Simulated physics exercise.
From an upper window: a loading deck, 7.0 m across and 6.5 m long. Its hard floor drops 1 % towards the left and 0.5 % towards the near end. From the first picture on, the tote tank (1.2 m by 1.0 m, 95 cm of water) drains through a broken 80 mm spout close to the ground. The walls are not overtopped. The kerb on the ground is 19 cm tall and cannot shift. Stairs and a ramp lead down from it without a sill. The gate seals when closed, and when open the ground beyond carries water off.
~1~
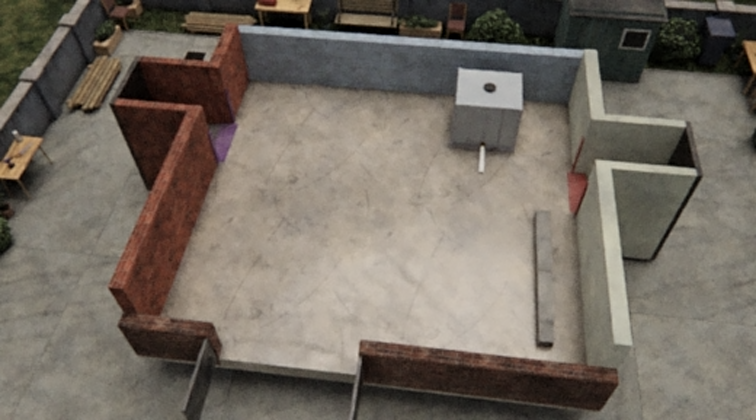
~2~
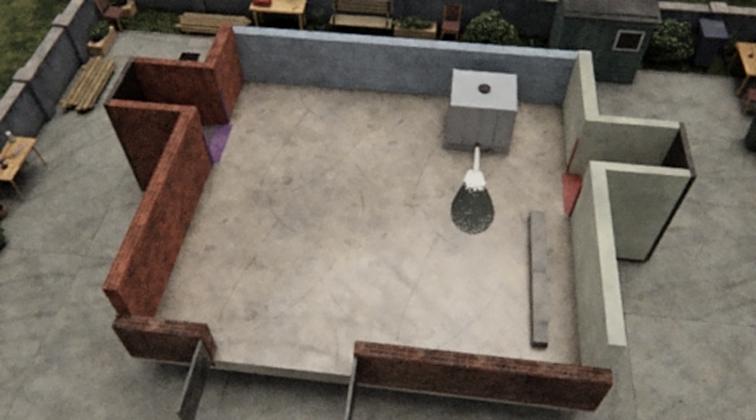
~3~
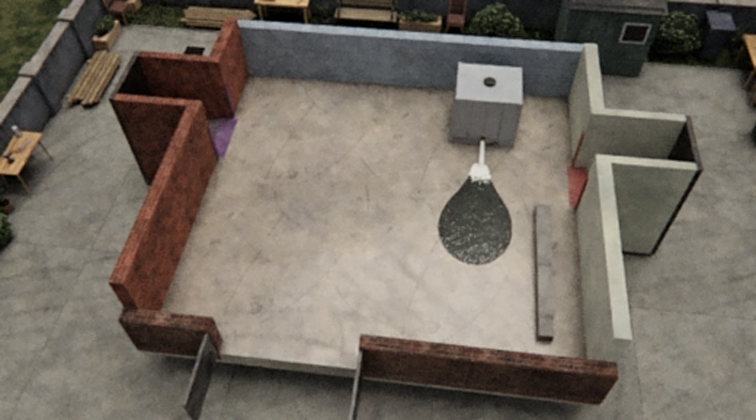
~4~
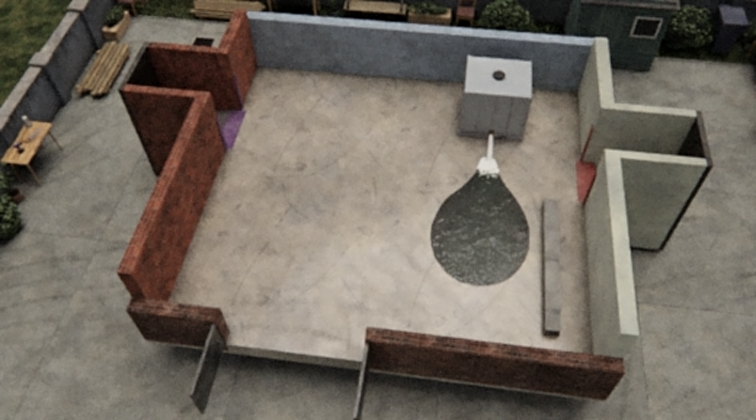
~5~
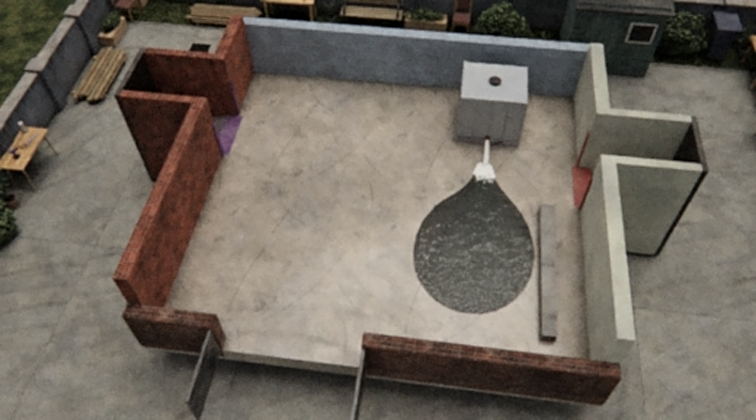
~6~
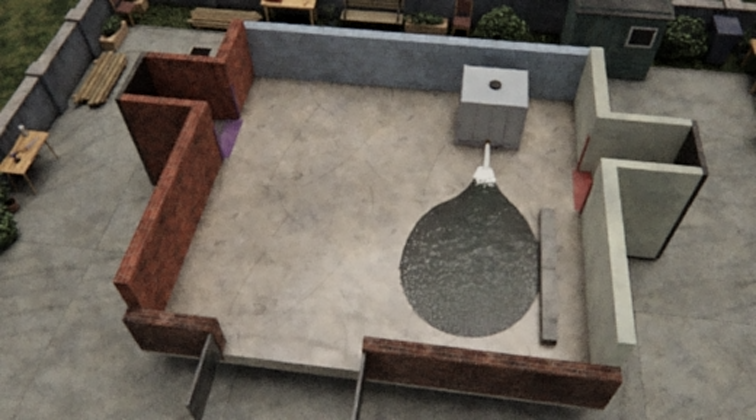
Water pours from the tank's spout and spreads toward the near wall in a widening sheet.
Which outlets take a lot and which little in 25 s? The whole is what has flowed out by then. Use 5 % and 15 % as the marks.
Shares: The gateway takes more than 15 %; the flight of stairs down (marked red) takes under 5 %; the ramp down (marked purple) takes not even 5 %.
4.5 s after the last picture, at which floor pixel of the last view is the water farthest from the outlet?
Around (318, 351).
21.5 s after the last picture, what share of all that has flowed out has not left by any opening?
Some 82 per cent remains.
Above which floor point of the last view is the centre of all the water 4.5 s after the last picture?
Near (451, 292).
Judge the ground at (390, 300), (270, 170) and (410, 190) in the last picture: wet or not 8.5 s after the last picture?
In that order: Wet, not reached, not reached.
Then, 1.5 s after the last picture water covers 15 % of the floor and is deepest (4 cm) near (485, 173); gone so far, the gateway 0 %, the flight of stairs down (marked red) 0 %, the ramp down (marked purple) 0 %.
Then, 4.5 s after the last picture water covers 25 % of the floor and is deepest (4 cm) near (485, 173); gone so far, the gateway 0 %, the flight of stairs down (marked red) 0 %, the ramp down (marked purple) 0 %.
Then, 8.5 s after the last picture water covers 30 % of the floor and is deepest (4 cm) near (485, 173); gone so far, the gateway 2 %, the flight of stairs down (marked red) 0 %, the ramp down (marked purple) 0 %.
Then, 12.5 s after the last picture water covers 40 % of the floor and is deepest (4 cm) near (485, 173); gone so far, the gateway 7 %, the flight of stairs down (marked red) 0 %, the ramp down (marked purple) 0 %.
Then, 21.5 s after the last picture water covers 45 % of the floor and is deepest (4 cm) near (158, 332); gone so far, the gateway 18 %, the flight of stairs down (marked red) 0 %, the ramp down (marked purple) 0 %.
